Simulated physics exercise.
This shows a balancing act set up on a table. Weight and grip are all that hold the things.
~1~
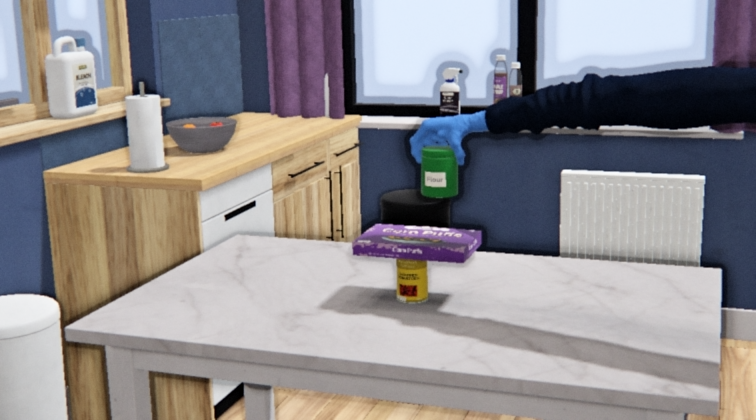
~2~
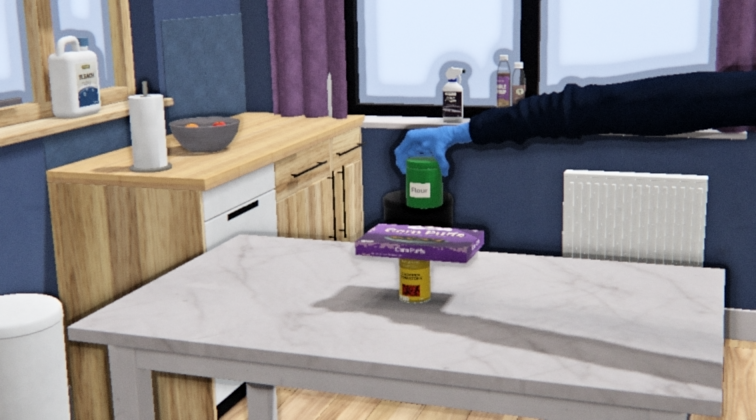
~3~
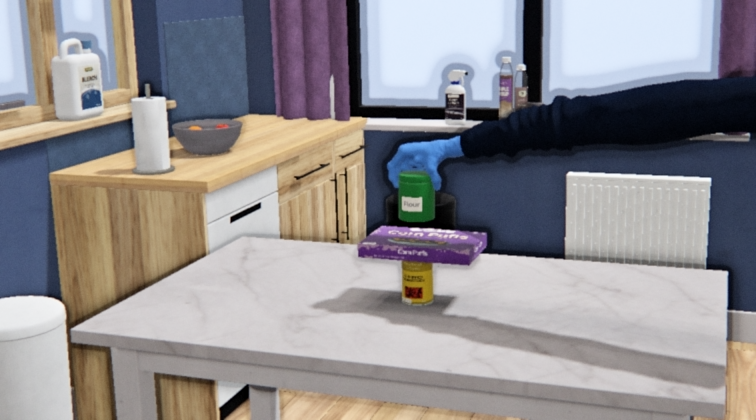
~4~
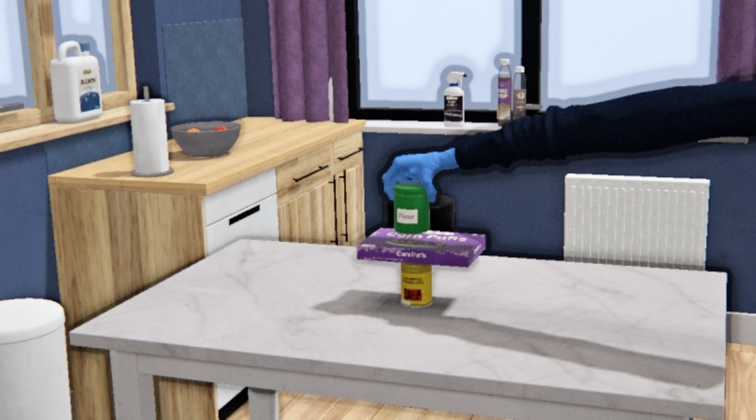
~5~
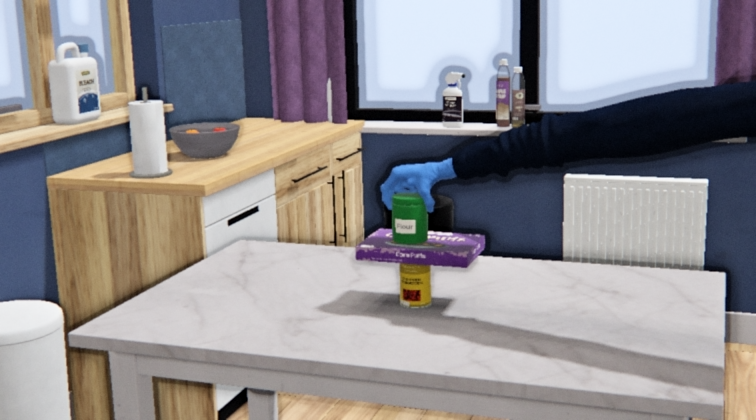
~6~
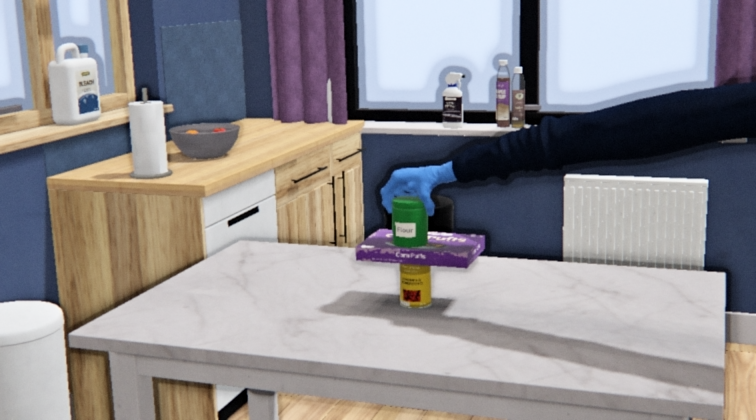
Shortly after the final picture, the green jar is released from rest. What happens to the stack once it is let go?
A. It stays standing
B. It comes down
A, it stays standing.
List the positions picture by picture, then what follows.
The first picture shows still above its spot; green jar (440, 171); yellow tin (412, 275).
The second picture shows still above its spot; green jar (424, 182); yellow tin (415, 275).
The third picture shows still above its spot; green jar (416, 196); yellow tin (417, 277).
The fourth picture shows still above its spot; green jar (412, 208); yellow tin (416, 279).
The fifth picture shows still above its spot; green jar (410, 218); yellow tin (415, 279).
The sixth picture shows in place under the hand; green jar (410, 221); yellow tin (415, 280).
Then, 0.30 s later than the last frame, all is still.
Then, 0.70 s later than the last frame, green jar resting near (410, 222).
When it is over, all 3 as before. End places, in pixels of the last picture, green jar near (410, 222). The stack stays up.
